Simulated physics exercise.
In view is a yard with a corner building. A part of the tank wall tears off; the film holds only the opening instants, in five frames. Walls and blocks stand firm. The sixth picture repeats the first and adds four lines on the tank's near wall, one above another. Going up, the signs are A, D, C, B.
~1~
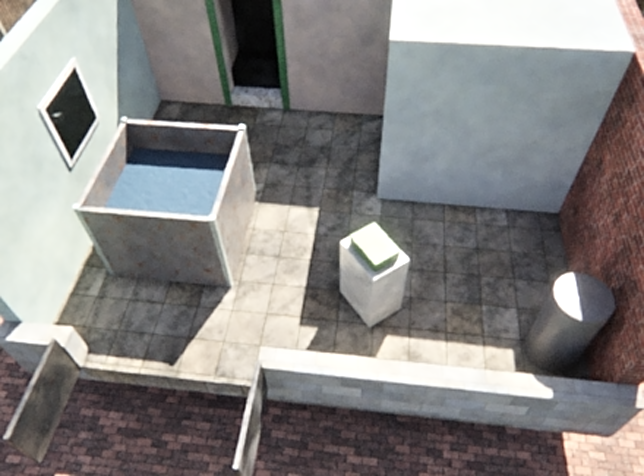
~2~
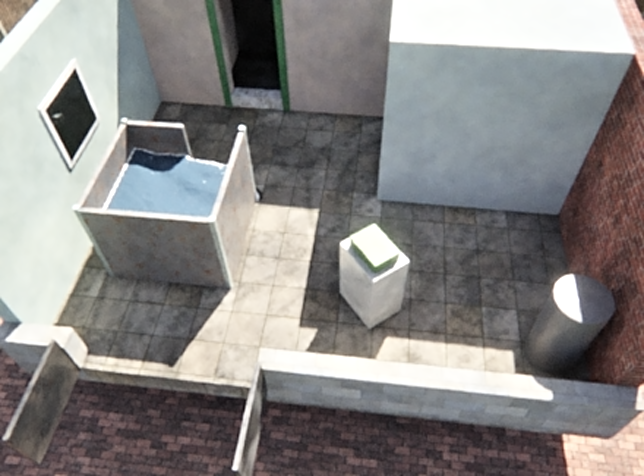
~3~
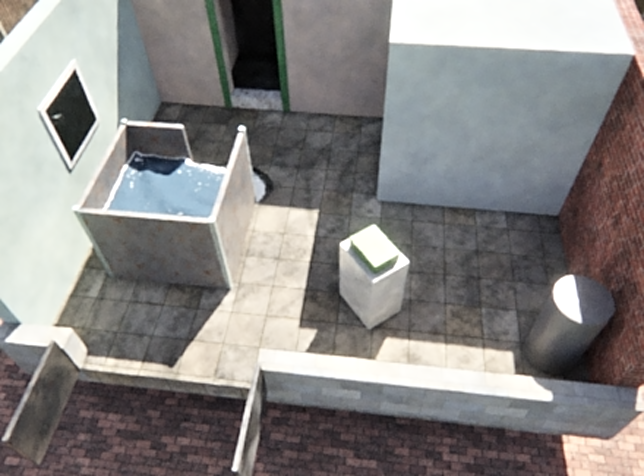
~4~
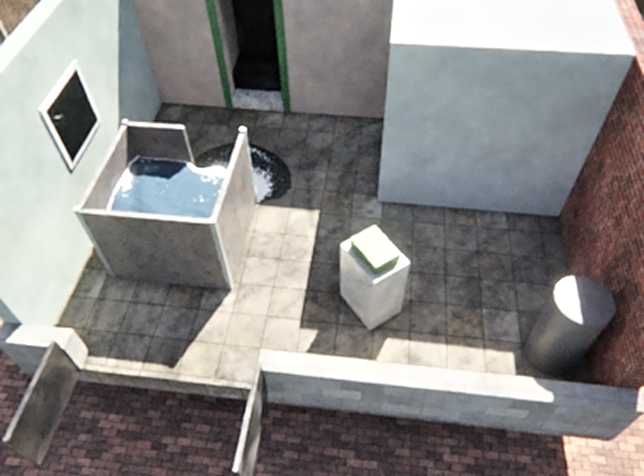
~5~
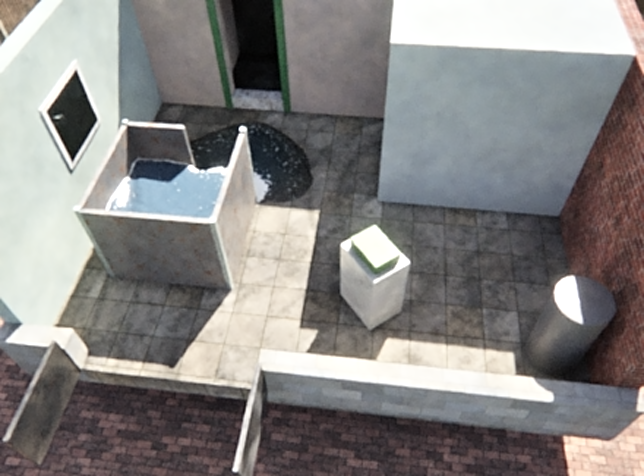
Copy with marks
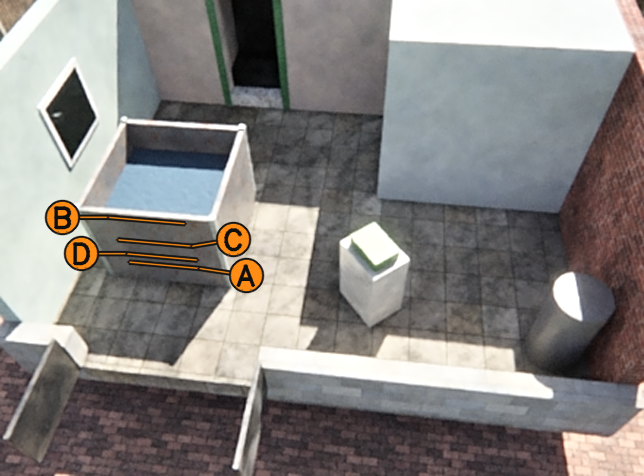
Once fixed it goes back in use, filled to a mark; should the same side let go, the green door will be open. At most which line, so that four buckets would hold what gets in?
D will do.
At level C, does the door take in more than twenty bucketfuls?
No, less.
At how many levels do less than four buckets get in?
Two.
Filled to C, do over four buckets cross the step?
Yes.
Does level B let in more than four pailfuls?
Yes.
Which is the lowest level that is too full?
That would be C.
In orange, A at (164, 265); B at (145, 220); C at (155, 243); D at (160, 256); from the bottom up A, D, C, B.
For level A, nothing gets over.
For level B, dozens of bucketfuls pour in.
For level C, about 10 bucketfuls get in.
For level D, a splash gets over, under a bucket.
